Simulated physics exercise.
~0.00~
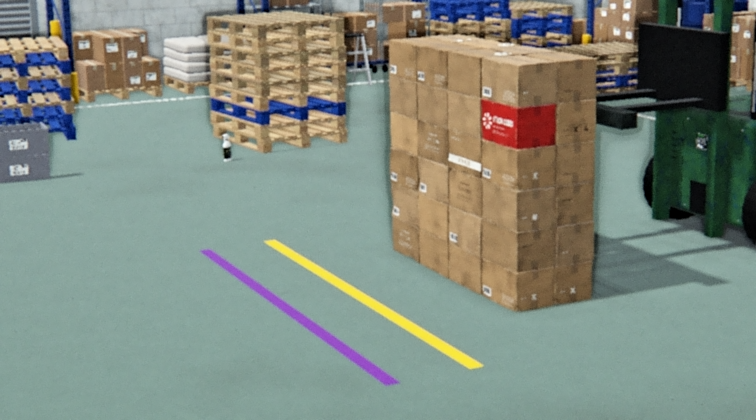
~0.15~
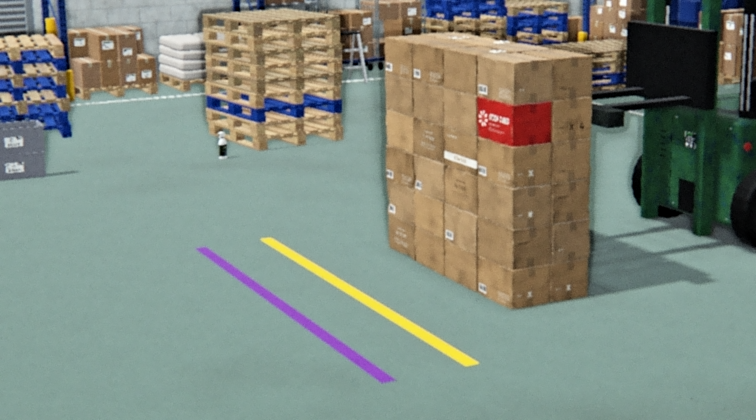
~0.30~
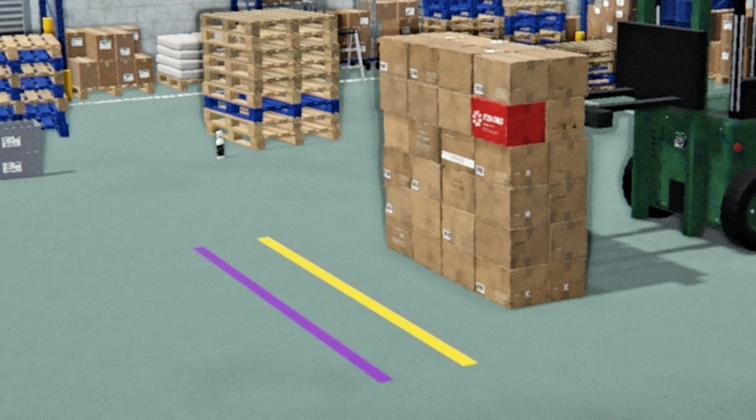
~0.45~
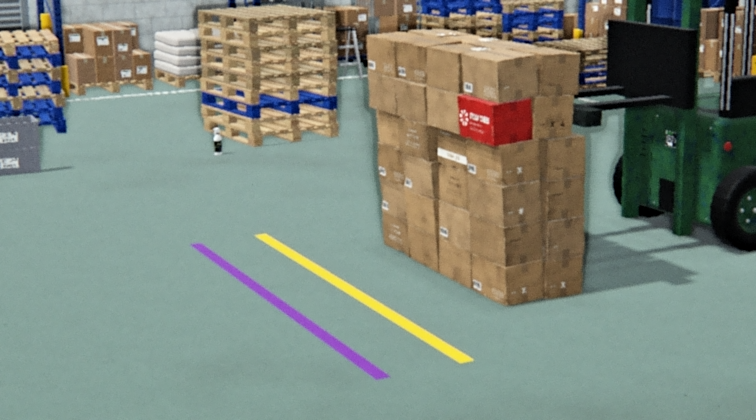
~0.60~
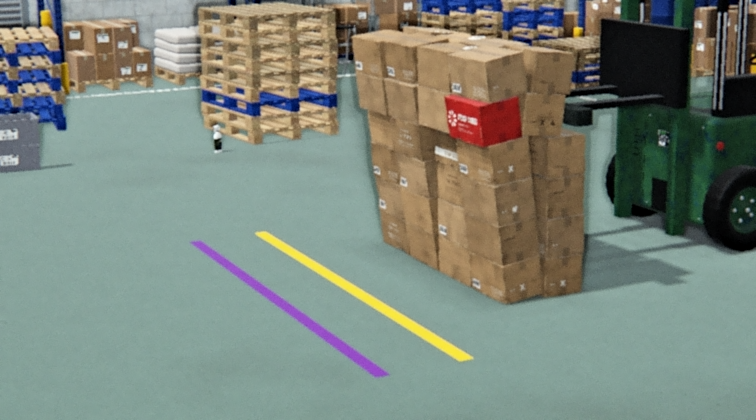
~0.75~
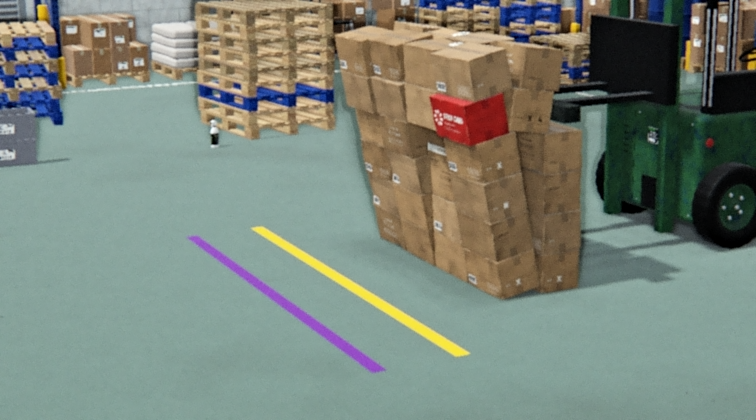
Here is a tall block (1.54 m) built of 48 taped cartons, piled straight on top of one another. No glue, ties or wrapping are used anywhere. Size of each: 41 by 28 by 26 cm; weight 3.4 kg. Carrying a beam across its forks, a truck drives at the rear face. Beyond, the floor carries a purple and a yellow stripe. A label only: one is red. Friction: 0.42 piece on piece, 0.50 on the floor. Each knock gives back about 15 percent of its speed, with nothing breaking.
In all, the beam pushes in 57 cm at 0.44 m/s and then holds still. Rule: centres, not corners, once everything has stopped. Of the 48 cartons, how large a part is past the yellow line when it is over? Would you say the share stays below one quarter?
No, over the quarter mark.
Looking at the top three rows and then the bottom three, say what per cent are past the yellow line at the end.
For the top it's 80 in a hundred, for the bottom 10 in a hundred.
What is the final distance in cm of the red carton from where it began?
Roughly red 220.
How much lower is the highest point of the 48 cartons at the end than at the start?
About 50 cm lower.
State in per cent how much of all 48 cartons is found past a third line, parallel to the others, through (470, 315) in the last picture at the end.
About 55 per cent.
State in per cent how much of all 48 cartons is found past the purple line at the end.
Fraction past the line: About 25 in a hundred.
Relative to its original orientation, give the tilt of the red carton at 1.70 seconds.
Near 100 degrees from how it began.
Around 1.24 s, 1 of the 48 cartons past the yellow line; red carton tipped 35°, 16 cm lower.
Around 1.70 s, 15 of the 48 cartons past the yellow line; red carton on its side.
Finally (3.4 s), 21 of the 48 cartons past the yellow line; red carton upside down. That is 44 per cent. Seen by the last camera, middles, red carton near (220, 318).
